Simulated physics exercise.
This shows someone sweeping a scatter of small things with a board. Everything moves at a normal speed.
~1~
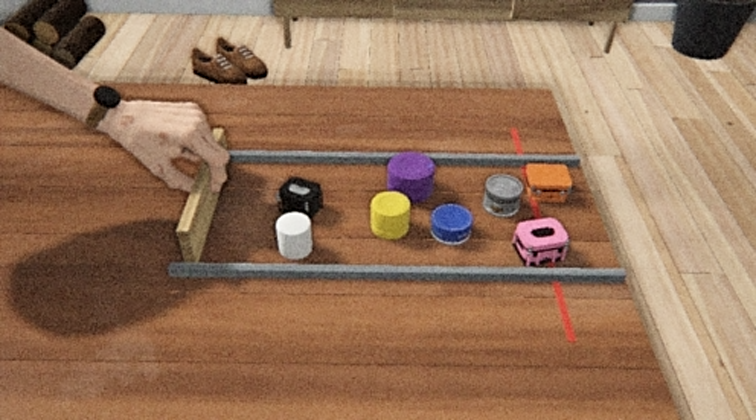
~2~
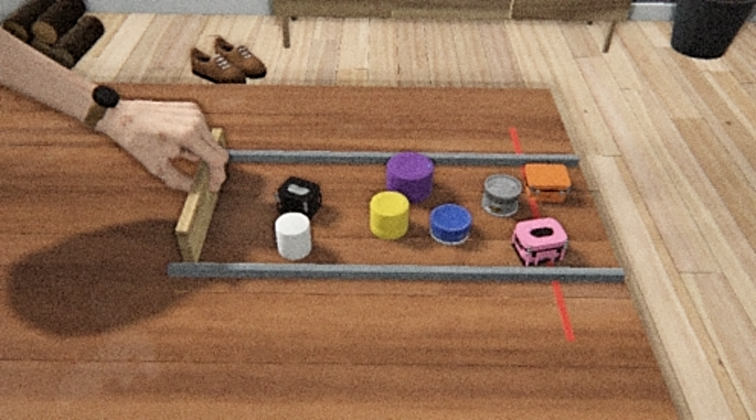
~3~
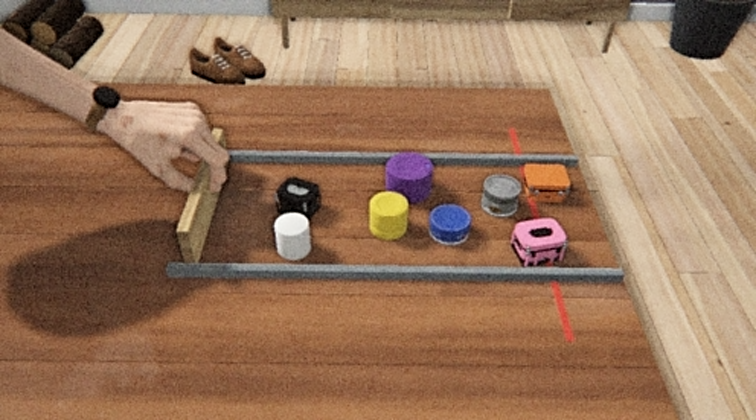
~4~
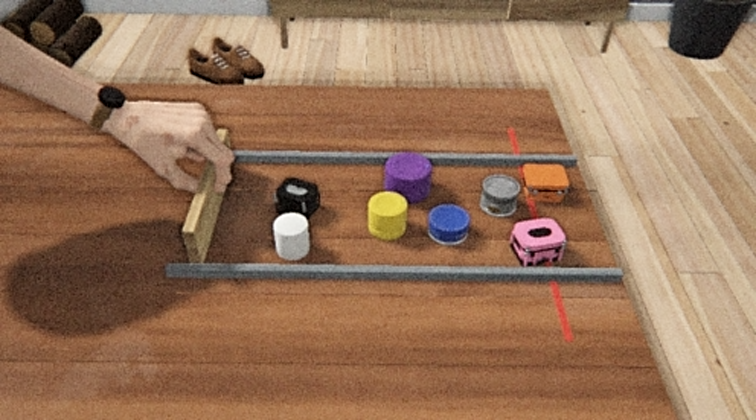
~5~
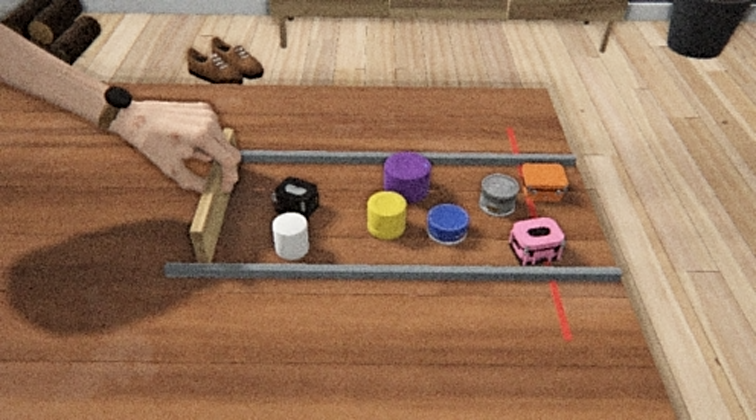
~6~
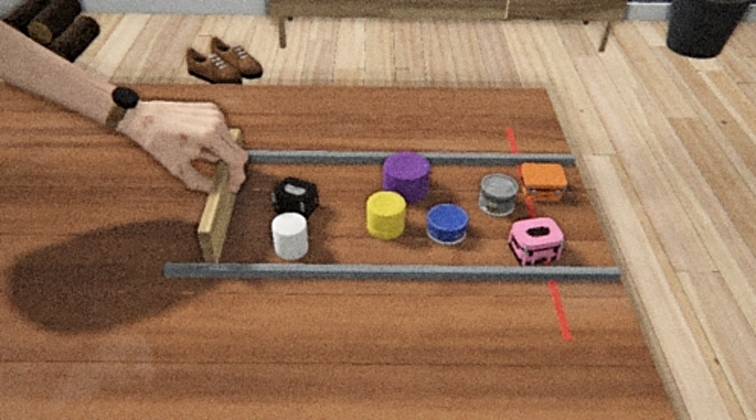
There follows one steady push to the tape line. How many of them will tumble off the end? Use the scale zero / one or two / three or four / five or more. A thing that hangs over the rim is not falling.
On that scale it is one or two.
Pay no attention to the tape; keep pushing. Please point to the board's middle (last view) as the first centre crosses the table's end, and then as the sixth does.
The first one at (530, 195), the next at (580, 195).
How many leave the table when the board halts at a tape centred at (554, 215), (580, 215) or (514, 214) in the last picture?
4, 7, 0.
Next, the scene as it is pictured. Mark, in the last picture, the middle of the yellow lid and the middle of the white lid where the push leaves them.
The yellow lid stops around (557, 216); the white lid around (562, 239).
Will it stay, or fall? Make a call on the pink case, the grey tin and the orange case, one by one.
The pink case keeps its spot. The grey tin keeps its spot. The orange case leaves the top.
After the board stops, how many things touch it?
It is in contact with 4.
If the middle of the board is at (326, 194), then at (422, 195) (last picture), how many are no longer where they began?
In order, the tallies are 2 and 5.
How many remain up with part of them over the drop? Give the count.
That comes to 3 of them.
Soon after, none off yet; orange case at rest near (542, 183); pink case at rest near (536, 241); grey tin at rest near (498, 195).
After that, none off yet; orange case at rest near (542, 183); pink case at rest near (538, 242); grey tin at rest near (498, 195).
In the end, the number that fall off is one or two; gone, orange case.
